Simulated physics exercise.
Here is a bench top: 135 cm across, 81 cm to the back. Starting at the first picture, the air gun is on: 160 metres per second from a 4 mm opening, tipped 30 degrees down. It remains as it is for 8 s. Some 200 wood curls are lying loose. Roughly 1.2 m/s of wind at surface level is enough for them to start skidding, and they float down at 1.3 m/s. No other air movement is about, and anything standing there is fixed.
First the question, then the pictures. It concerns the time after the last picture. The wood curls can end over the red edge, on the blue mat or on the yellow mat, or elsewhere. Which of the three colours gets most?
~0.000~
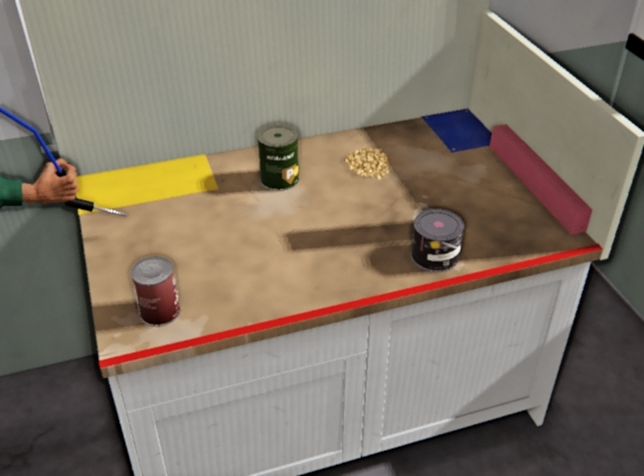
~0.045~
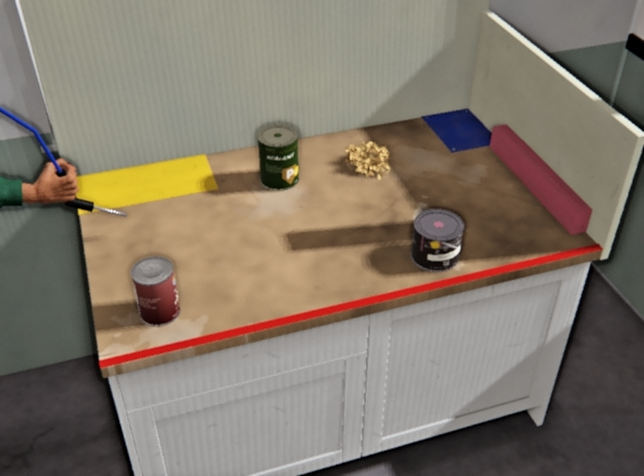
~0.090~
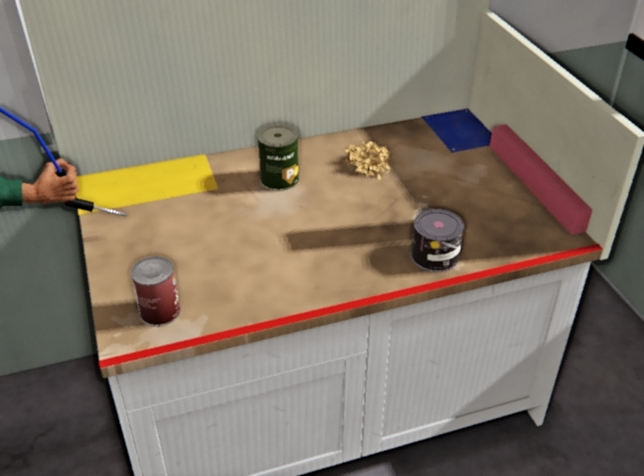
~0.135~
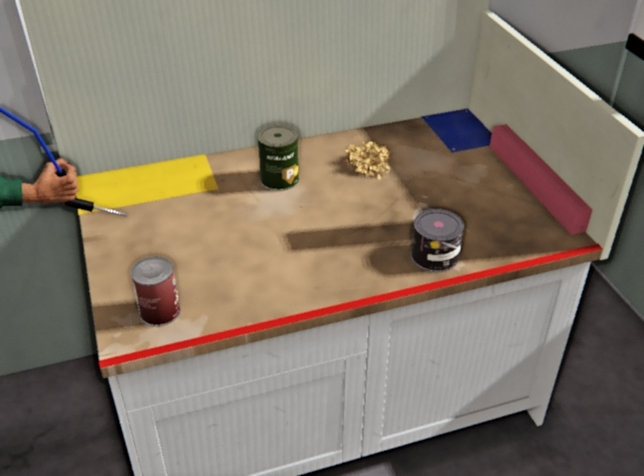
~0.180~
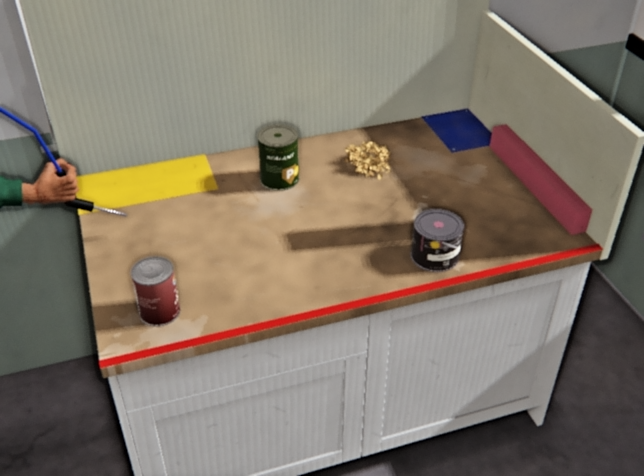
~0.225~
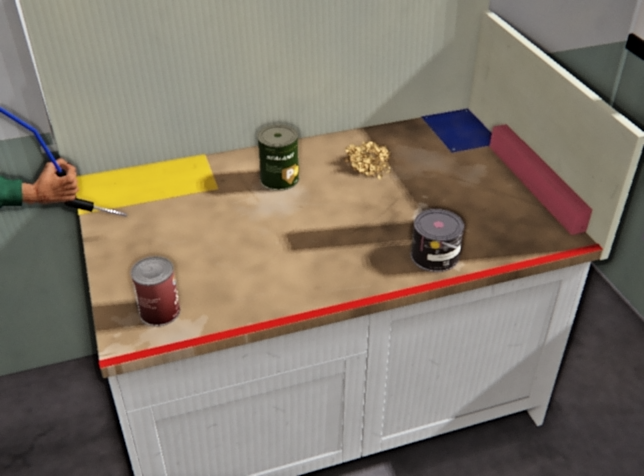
The biggest group is at the blue one.
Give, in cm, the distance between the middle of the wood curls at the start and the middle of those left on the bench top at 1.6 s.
The middle is some 40 cm from where it began.
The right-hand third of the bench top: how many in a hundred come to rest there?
Roughly 100 %.
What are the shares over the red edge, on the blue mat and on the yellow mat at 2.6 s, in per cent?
0 % red, 60 % blue, 0 % yellow.
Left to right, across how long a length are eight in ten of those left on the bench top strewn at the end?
Around 30 centimetres from left to right.
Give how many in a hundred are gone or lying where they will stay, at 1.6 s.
30 per cent.
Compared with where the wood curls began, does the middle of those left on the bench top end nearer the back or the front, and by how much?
It ends behind its start, some 15 cm.
After 1.6 s, 0 % are over the red edge, 52 % on the blue mat and 0 % on the yellow mat; the middle of those still in play is near (469, 127); 31 % have settled or left.
After 2.6 s, 0 % are over the red edge, 58 % on the blue mat and 0 % on the yellow mat; the middle of those still in play is near (468, 122); 42 % have settled or left.
After 4.4 s, 0 % are over the red edge, 62 % on the blue mat and 0 % on the yellow mat; the middle of those still in play is near (462, 122); 54 % have settled or left.
After 8.0 s, at the end, 0 % are over the red edge, 65 % on the blue mat and 0 % on the yellow mat; the middle of those still in play is near (461, 120).
